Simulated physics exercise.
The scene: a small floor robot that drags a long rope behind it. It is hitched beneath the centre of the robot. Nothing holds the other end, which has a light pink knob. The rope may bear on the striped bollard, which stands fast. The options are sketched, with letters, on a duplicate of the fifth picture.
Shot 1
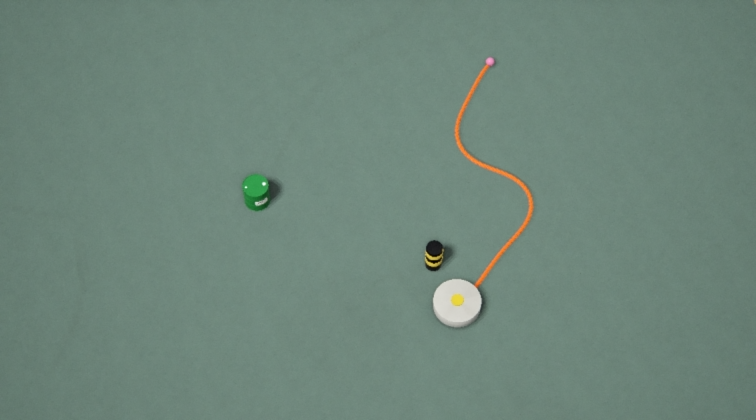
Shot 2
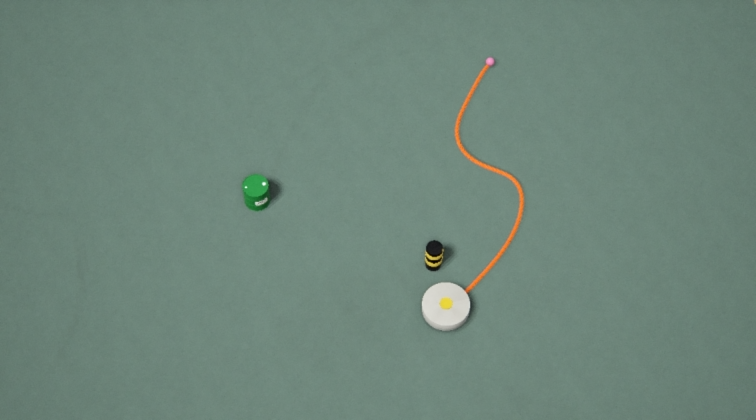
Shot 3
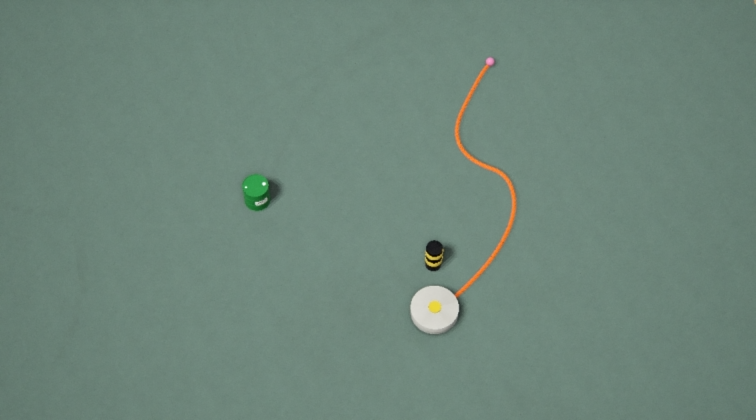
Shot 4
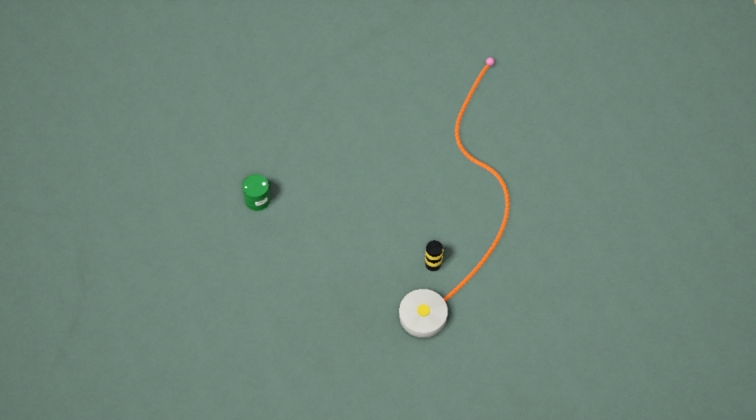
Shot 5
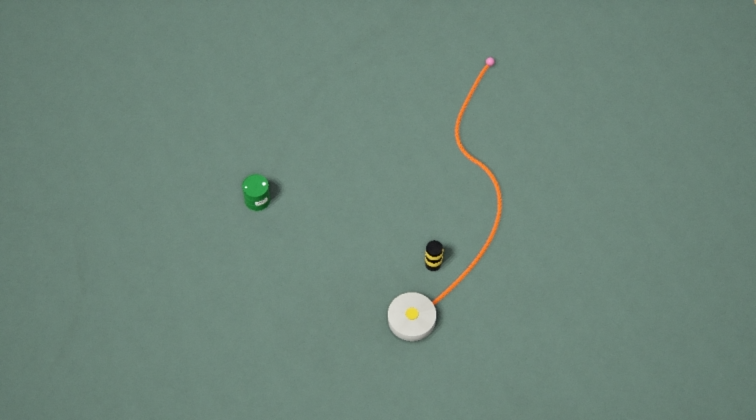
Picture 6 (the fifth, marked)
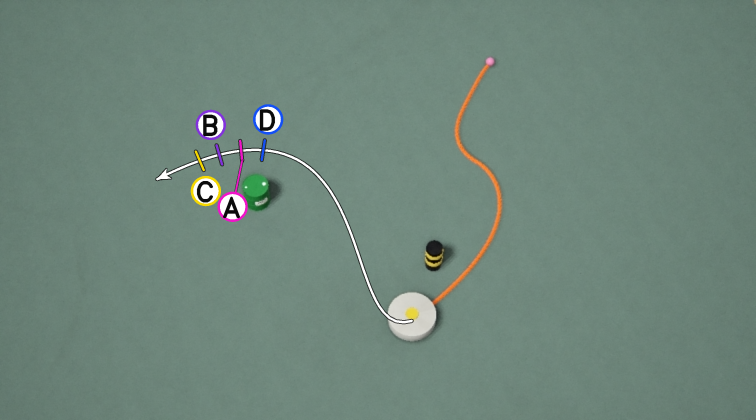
On a grey-green floor, a round white robot with a yellow centre sits just below a black-and-yellow striped bollard, trailing a curvy orange rope. It glides slowly left and slightly downward past the bollard, and the rope's lower bend draws inward while its far pink end and a green keg stay still.
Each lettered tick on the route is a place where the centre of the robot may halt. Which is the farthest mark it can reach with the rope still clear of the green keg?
No farther than C.
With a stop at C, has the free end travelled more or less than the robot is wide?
More.
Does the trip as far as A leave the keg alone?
Yes.
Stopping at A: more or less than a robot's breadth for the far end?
More.
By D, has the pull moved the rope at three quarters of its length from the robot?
Yes.
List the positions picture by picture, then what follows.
The first frame shows bollard (434, 256); robot (457, 304); free end (490, 62).
The second frame shows robot (446, 307); free end (490, 62).
The third frame shows robot (434, 311); bollard (434, 256).
The fourth frame shows robot (423, 314); green keg (256, 193).
The fifth frame shows robot (412, 317); free end (490, 62); green keg (256, 193); bollard (434, 256).
On the marked copy, A at (241, 151); B at (219, 155); C at (200, 161); D at (263, 150); the route from (412, 321) via (323, 182) to (157, 179).
Following C. Soon after the start, robot (353, 236), middle of the rope (470, 199), free end (490, 62).
Later, robot (294, 154), middle of the rope (424, 268), free end (468, 136).
In the end, robot (199, 157), middle of the rope (359, 228), free end (455, 200); only the bollard has been touched, if anything.
As for the rest, A is safe but short; B is safe but short; D is safe but short.
